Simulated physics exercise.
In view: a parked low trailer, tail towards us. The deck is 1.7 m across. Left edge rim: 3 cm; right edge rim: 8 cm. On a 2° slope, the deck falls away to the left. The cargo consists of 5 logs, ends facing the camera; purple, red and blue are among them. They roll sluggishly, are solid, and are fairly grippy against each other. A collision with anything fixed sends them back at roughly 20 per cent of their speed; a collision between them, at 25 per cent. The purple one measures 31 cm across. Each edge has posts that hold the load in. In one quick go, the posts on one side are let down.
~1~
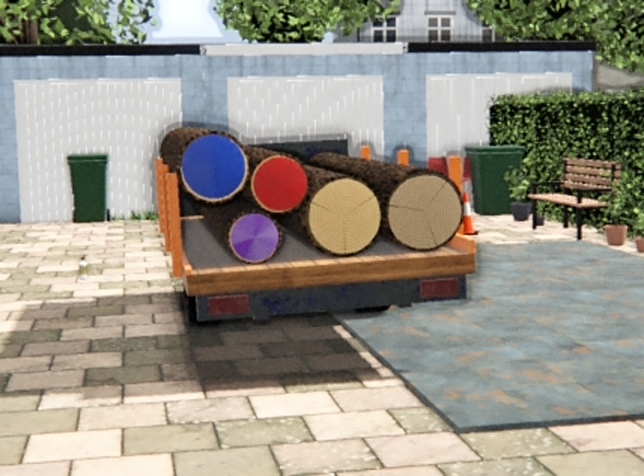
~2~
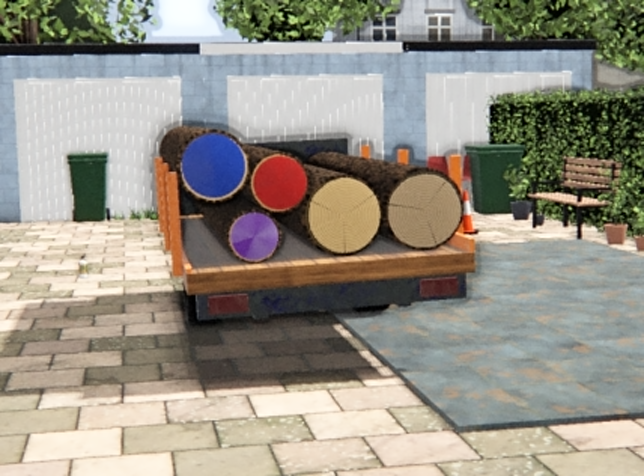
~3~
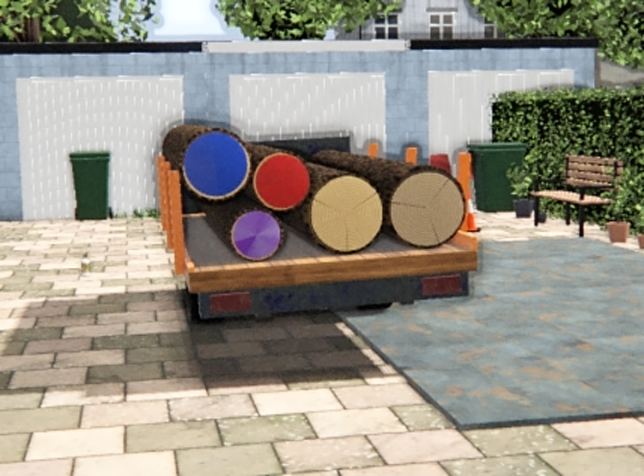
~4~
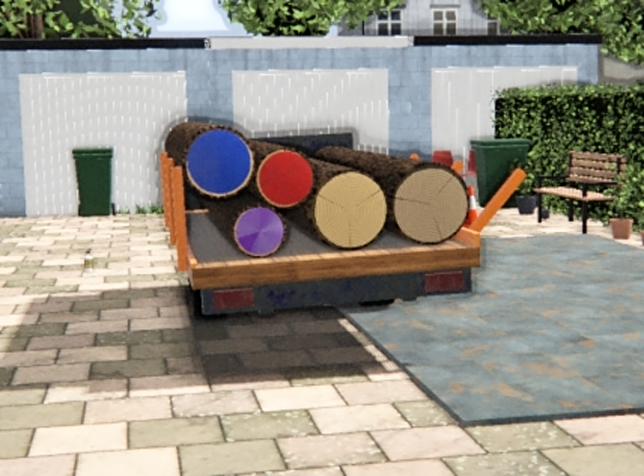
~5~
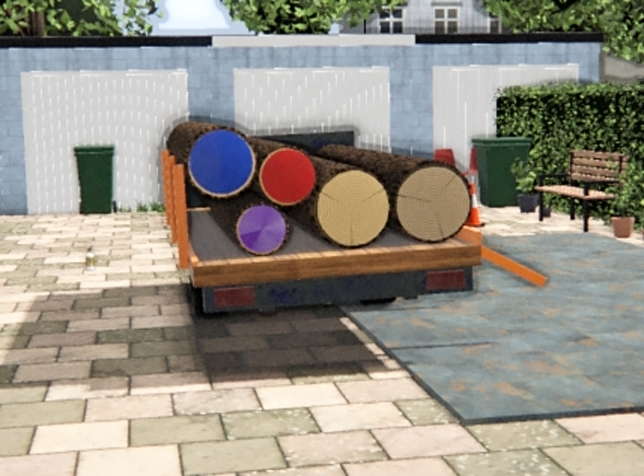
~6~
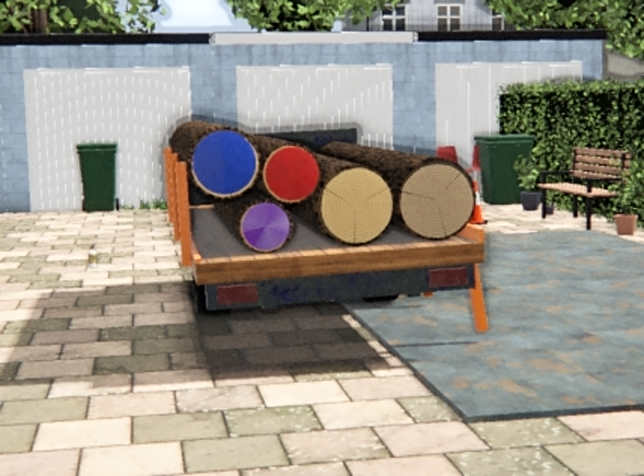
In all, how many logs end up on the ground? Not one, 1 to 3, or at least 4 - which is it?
It comes to not one.
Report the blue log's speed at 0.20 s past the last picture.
Reading: Roughly 0.2 m/s.
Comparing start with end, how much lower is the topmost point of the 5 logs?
Drop: Approx. 10 centimetres.
Then, 0.2 s after the last picture, purple is on the deck, 45 cm from the left edge; red is up on others, 60 cm from the left edge; blue is up on others, 20 cm from the left edge; 0 of 5 are off.
Then, 0.3 s after the last picture, no change for purple, red, blue; 0 of 5 are off.
Then, 0.5 s after the last picture, no change for purple, red, blue; 0 of 5 are off.
At rest (0.7 s after the last picture), purple is on the deck, 45 cm from the left edge; red is up on others, 60 cm from the left edge; blue is up on others, 20 cm from the left edge; 0 of 5 are off.
